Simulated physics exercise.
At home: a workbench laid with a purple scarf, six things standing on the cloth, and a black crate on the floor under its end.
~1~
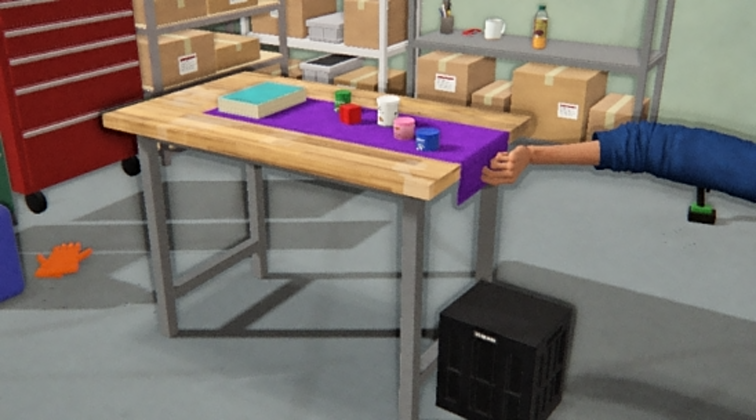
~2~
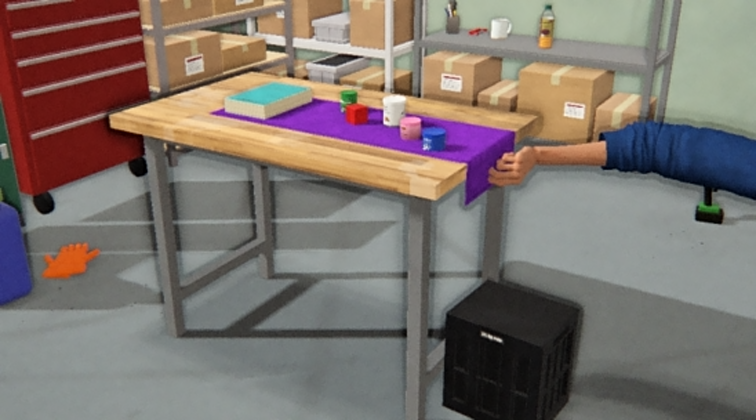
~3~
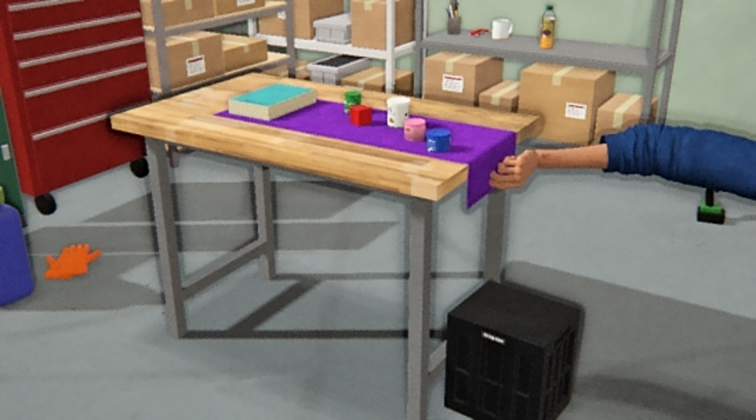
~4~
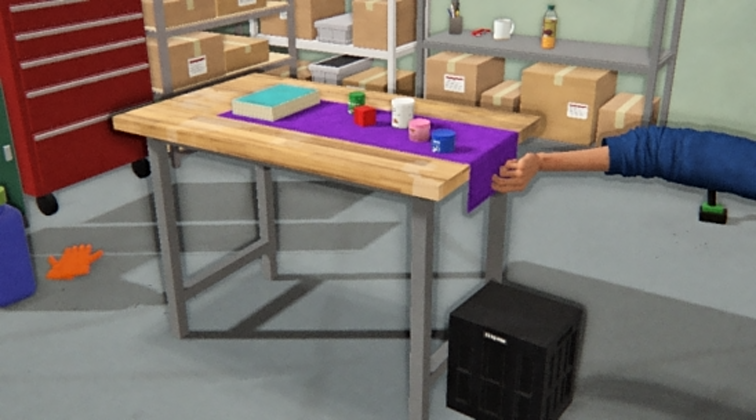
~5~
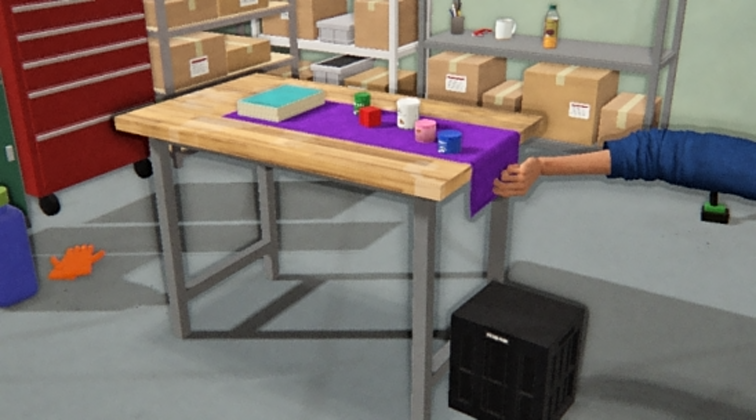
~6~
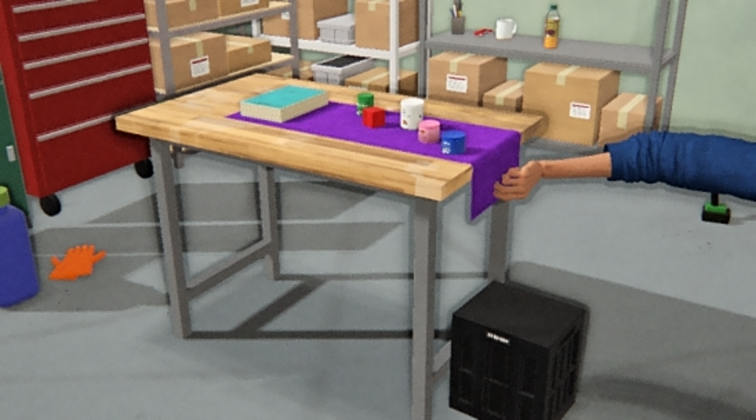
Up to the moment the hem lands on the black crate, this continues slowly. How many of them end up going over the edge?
Three.
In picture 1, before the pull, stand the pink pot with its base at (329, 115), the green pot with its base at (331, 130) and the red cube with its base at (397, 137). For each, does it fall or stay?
Pink pot kept, green pot kept, red cube dropped.
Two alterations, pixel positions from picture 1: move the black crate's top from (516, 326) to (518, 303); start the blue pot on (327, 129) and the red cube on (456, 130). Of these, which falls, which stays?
So the blue pot stays there, and the red cube leaves.
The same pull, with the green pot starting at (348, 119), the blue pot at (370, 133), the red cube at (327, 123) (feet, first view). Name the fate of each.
In the end the green pot rides it out, while the blue pot gets dislodged and the red cube rides it out.
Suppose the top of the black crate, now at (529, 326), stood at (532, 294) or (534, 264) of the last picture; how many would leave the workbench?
That would be 2 and 1.
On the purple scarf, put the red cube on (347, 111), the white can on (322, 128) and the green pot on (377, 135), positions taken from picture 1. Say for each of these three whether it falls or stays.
In the end the red cube is still on top, the white can is still on top, and the green pot is no longer on top.
Soon after, hem near (494, 251); blue pot gone.
After that, hem on the crate; blue pot, pink pot and white can gone.
In the end, hem on the crate; blue pot, pink pot and white can gone. It carries off three.
